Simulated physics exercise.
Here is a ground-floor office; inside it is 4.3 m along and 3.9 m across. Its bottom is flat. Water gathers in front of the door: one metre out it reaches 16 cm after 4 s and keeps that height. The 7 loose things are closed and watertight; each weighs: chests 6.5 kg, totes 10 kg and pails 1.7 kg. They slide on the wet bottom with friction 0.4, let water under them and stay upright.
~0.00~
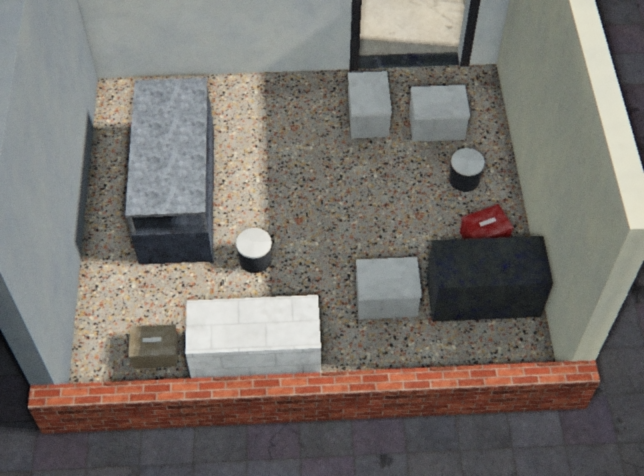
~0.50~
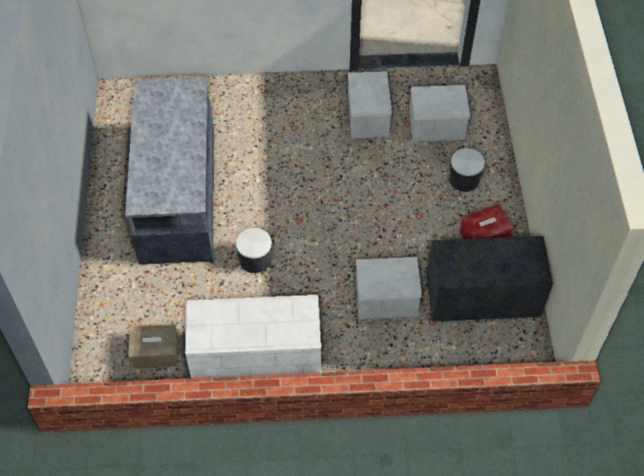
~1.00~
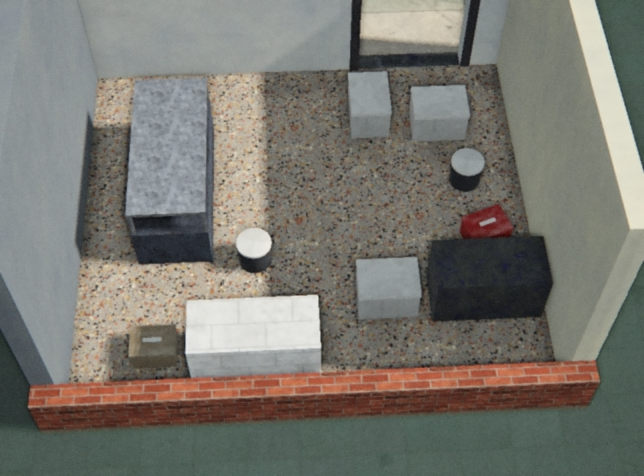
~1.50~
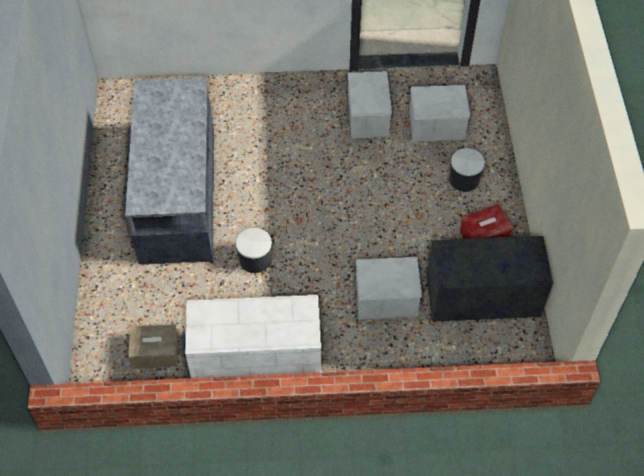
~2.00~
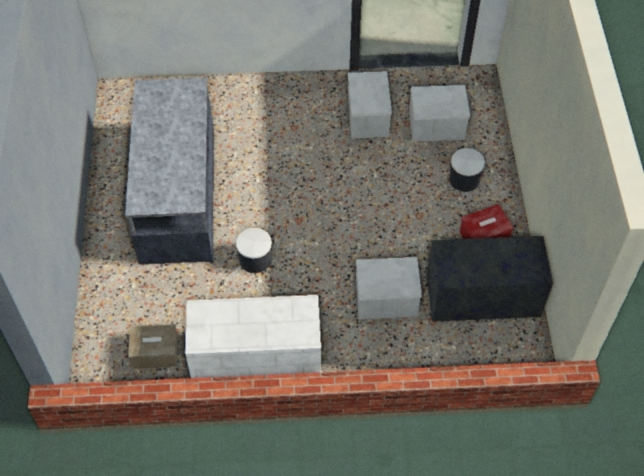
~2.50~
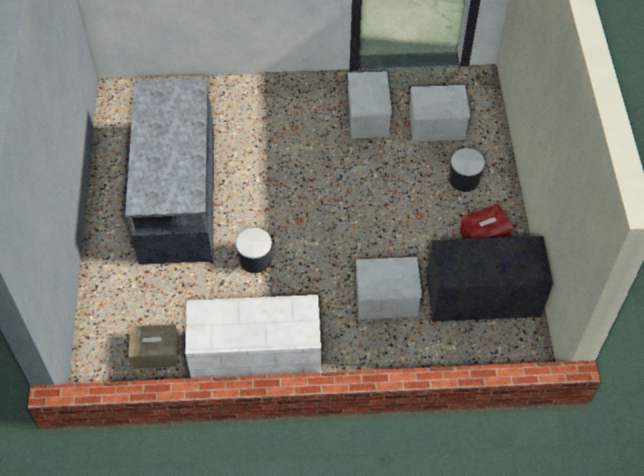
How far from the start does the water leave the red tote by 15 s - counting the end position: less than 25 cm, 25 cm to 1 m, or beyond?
Red tote travels far.
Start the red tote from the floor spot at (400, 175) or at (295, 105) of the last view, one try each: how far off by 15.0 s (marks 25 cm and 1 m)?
In that order: It travels far; it holds its place.
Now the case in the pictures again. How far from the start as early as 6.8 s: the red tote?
Roughly 10 cm by then.
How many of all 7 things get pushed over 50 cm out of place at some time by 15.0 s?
That makes 7.
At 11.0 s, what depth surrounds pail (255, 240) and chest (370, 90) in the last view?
About 6 and 5 cm.
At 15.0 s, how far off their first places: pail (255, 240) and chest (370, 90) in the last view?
In that order: 80 cm, 40 cm.
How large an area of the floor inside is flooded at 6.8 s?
Roughly 10.0 m2.
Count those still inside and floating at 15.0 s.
At that moment 7.
After 3.5 s the red tote is near (488, 222), 0.0 m from its start, aground; 0 afloat.
After 6.8 s the red tote is near (482, 232), 0.1 m from its start, afloat; 3 afloat.
After 11.0 s the red tote is near (360, 286), 1.4 m from its start, aground; 5 afloat.
After 15.0 s the red tote is near (368, 346), 1.8 m from its start, afloat; 7 afloat.
